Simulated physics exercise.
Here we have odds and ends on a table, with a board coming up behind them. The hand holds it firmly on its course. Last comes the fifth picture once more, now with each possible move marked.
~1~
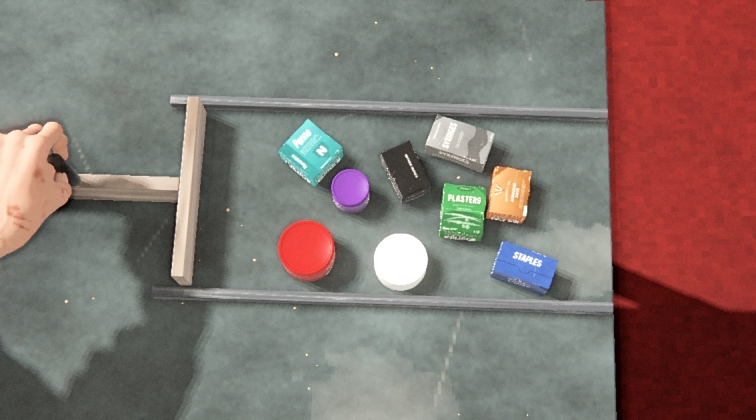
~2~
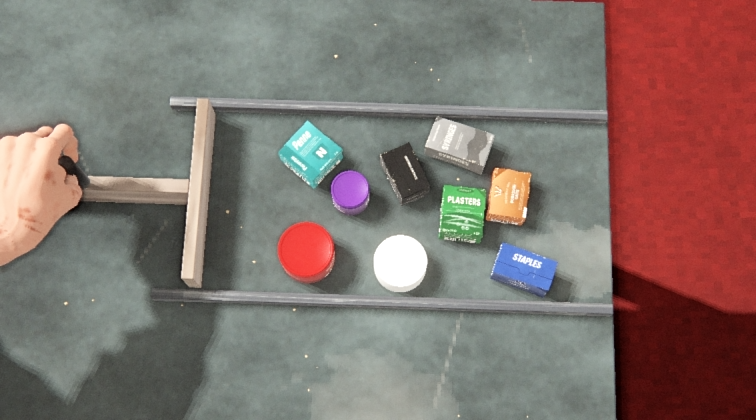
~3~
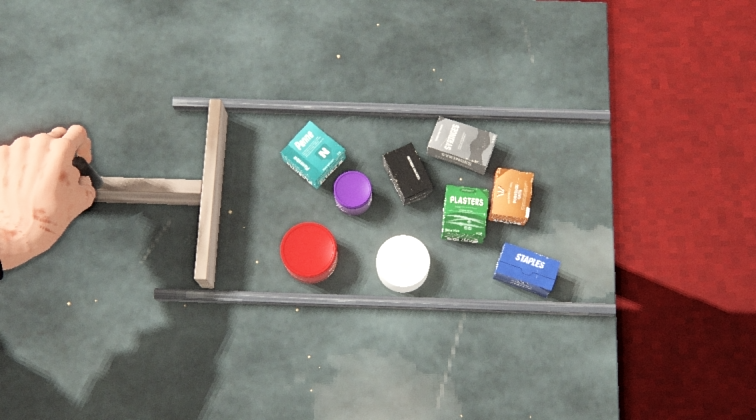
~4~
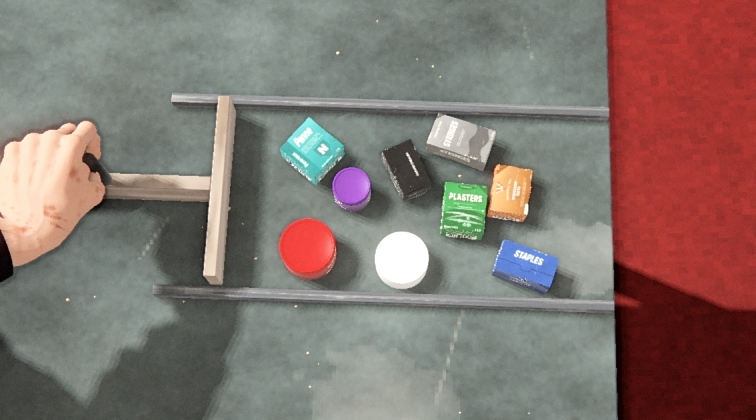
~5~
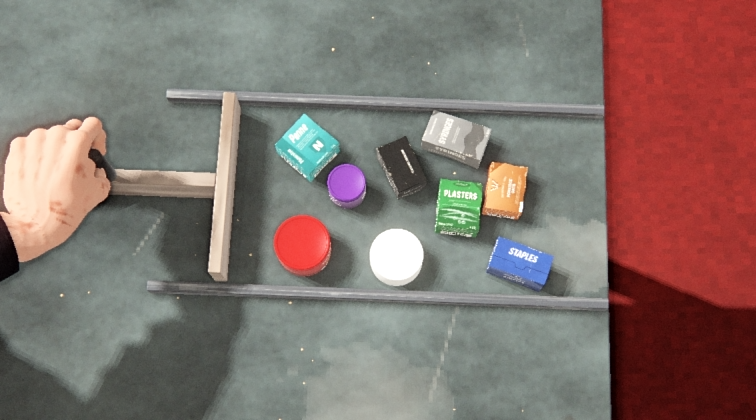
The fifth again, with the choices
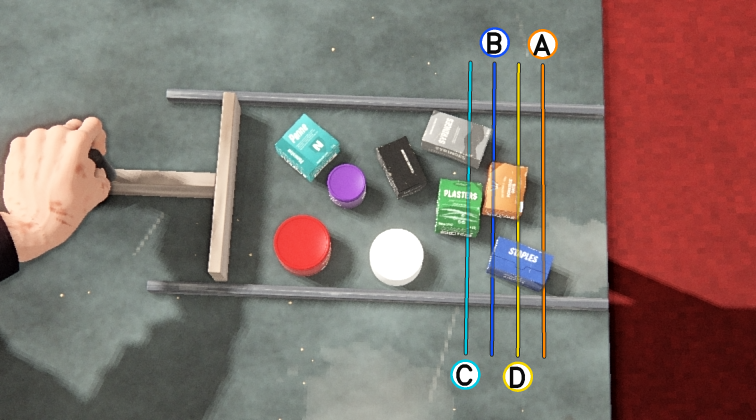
A wooden board on a handle, held by a hand at the left, slides a short way to the right between two rails on a tabletop. It draws nearer to the red pot and teal box, while they and the other small boxes and pots ahead stay in place, untouched.
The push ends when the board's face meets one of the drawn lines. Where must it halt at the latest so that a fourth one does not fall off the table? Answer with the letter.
It can go as far as D.
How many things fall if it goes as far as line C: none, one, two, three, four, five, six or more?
In all, none.
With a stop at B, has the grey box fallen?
By then, no.
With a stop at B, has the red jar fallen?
By then, no.
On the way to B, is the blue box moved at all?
By then, yes.
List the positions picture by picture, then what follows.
The first picture shows orange packet (509, 195); black box (405, 173); white pot (401, 262).
The second picture shows board (195, 186); green box (463, 215).
The third picture shows board (209, 187); blue box (527, 271).
The fourth picture shows board (217, 183); grey box (460, 142).
The fifth picture shows board (222, 180); orange packet (505, 191); black box (401, 168); white pot (396, 257).
On the marked copy, A at (543, 205); B at (493, 203); C at (468, 202); D at (518, 204).
With D. Early on, board (329, 184); white pot (414, 260); turquoise packet (368, 140).
Further on, board (436, 188); blue box (572, 273); orange packet (551, 184).
At the end, board (518, 191); blue box over the edge; orange packet over the edge; three fallen.
As for the rest, A drops five; B is within the limit but short; C is within the limit but short.
